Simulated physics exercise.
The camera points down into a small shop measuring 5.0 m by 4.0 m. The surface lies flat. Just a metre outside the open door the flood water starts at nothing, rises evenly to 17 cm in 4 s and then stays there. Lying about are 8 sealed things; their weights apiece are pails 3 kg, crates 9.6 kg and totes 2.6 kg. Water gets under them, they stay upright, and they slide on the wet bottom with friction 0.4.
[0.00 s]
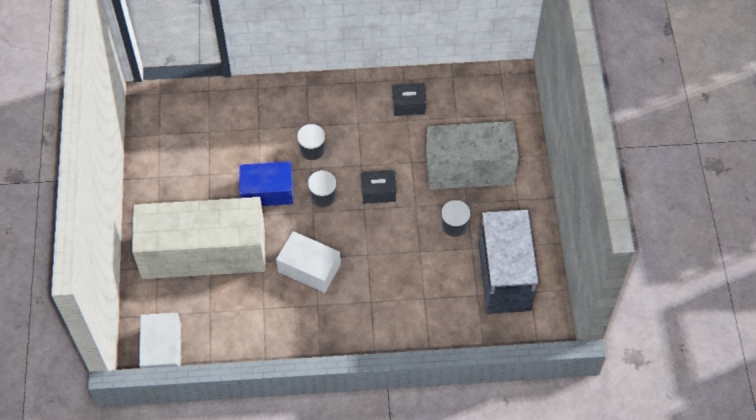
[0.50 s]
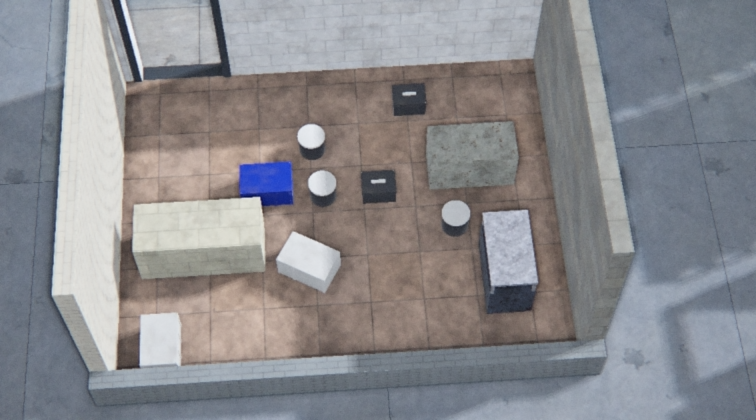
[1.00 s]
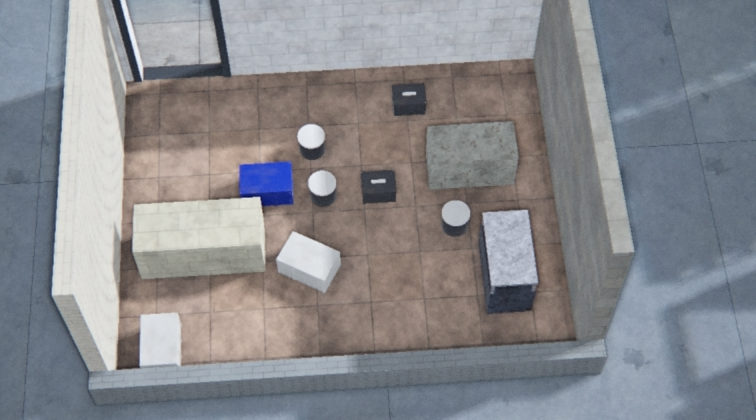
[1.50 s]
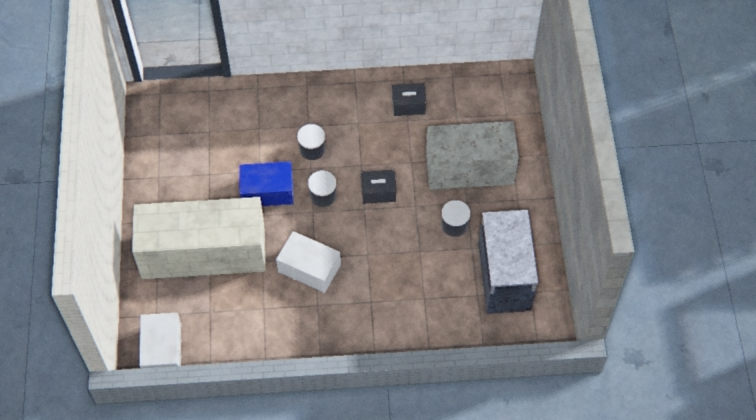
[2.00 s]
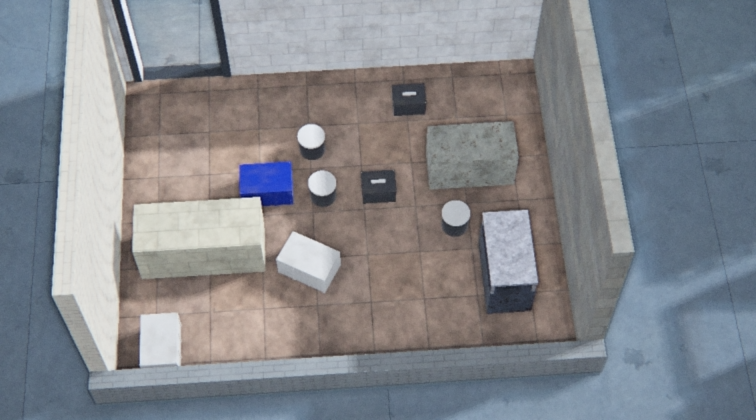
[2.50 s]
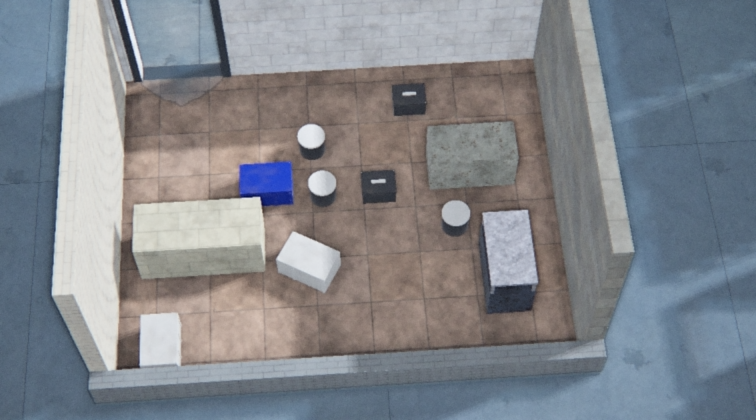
A little water crept in at the doorway at the back left of a small walled shop, while the blue crate, the pale blocks and the dark boxes all stayed where they were.
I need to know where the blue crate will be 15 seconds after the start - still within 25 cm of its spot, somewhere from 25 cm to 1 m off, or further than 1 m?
It ends up well off.
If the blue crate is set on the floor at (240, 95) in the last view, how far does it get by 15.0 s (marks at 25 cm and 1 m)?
So it budges only slightly.
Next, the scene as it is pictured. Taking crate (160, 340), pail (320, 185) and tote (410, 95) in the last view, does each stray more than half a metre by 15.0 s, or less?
Order as asked: Above, above, above.
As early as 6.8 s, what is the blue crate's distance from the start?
100 cm or so by then.
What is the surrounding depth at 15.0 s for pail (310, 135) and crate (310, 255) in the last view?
About 8 and 4 cm.
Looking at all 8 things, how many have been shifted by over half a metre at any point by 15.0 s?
Result: 7.
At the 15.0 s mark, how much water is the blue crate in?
Roughly 9 cm at that moment.
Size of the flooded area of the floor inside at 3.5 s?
Close to 2.0 m2, I'd say.
After 3.5 s the blue crate is near (265, 178), 0.0 m from its start, aground; 0 afloat.
After 6.8 s the blue crate is near (331, 218), 0.9 m from its start, aground; 0 afloat.
After 11.0 s the blue crate is near (396, 262), 1.9 m from its start, aground; 5 afloat.
After 15.0 s the blue crate is near (454, 274), 2.5 m from its start, afloat; 8 afloat.
